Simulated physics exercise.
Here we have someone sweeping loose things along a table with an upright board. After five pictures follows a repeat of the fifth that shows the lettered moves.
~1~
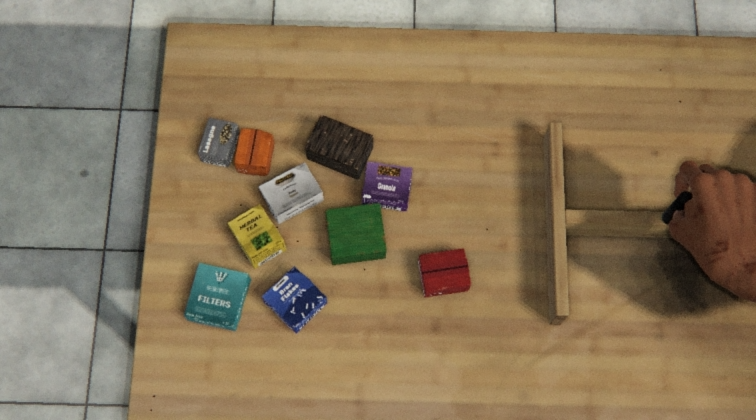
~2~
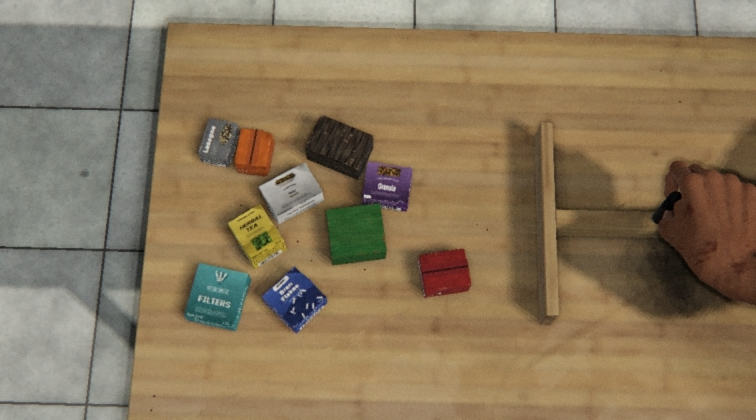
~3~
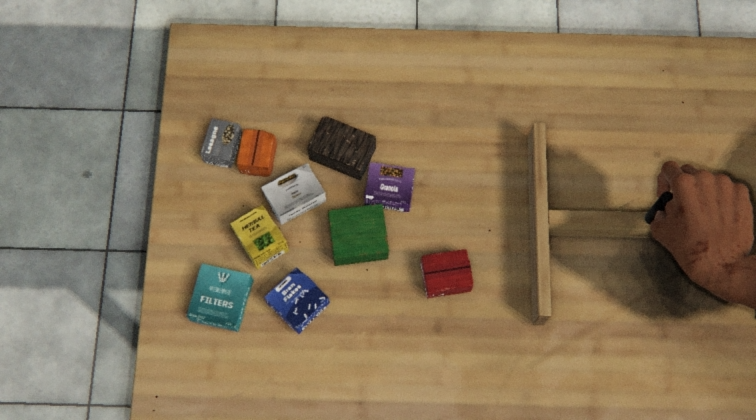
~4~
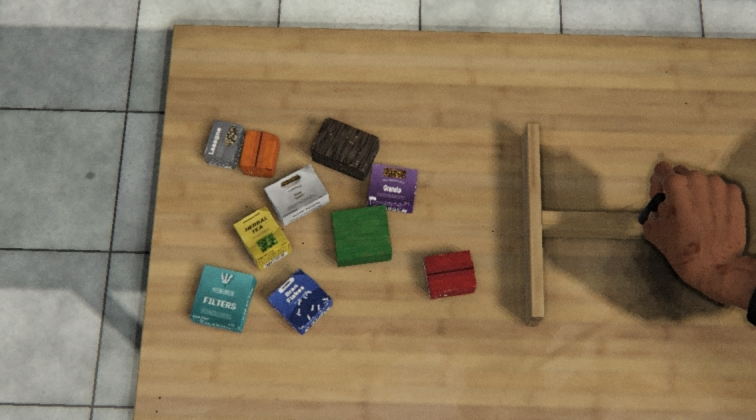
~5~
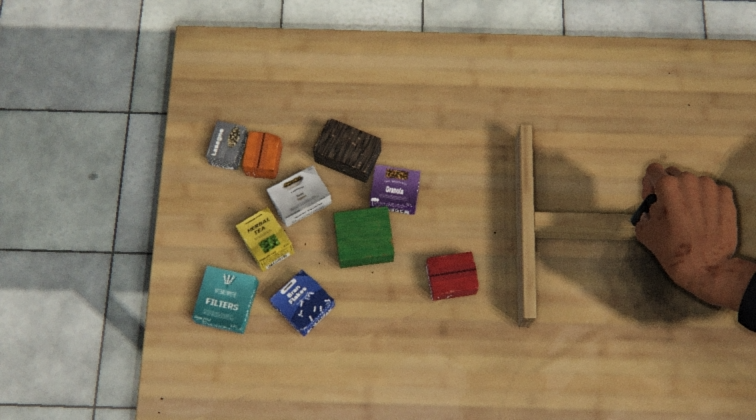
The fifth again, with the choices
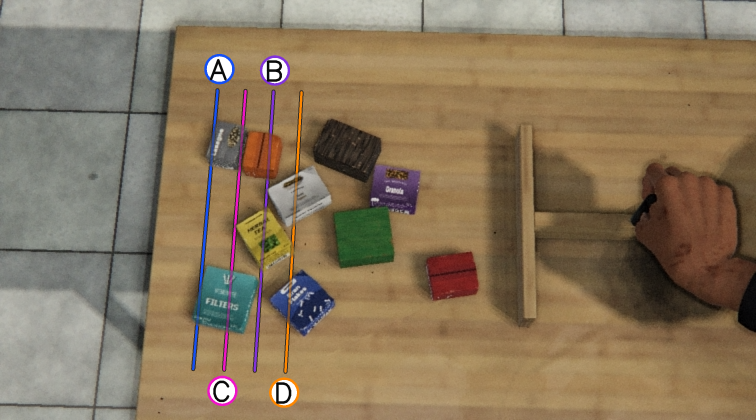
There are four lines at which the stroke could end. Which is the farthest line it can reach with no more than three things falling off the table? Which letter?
The farthest such stop is C.
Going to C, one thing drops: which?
The yellow packet goes over.
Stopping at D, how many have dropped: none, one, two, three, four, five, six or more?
By then, none.
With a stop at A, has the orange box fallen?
Yes.
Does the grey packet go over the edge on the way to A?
Yes.
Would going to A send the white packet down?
Yes.
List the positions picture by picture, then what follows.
In the first frame, yellow packet (257, 236); red box (444, 274); orange box (254, 152).
In the second frame, board (550, 216); turquoise box (218, 298).
In the third frame, board (542, 216); grey packet (222, 143).
In the fourth frame, board (535, 217); green block (361, 236).
In the fifth frame, board (528, 218); black block (347, 150); yellow packet (265, 239); red box (452, 277).
On the marked copy, A at (206, 223); B at (265, 225); C at (235, 224); D at (294, 225).
With C. Early on, board (422, 215); red box (391, 271); green block (346, 234).
Further on, board (318, 212); yellow packet (202, 238); grey packet (213, 135).
At the end, board (236, 210); yellow packet over the edge; white packet (163, 179); one fallen.
As for the rest, A drops six; B is within the limit but short; D is within the limit but short.
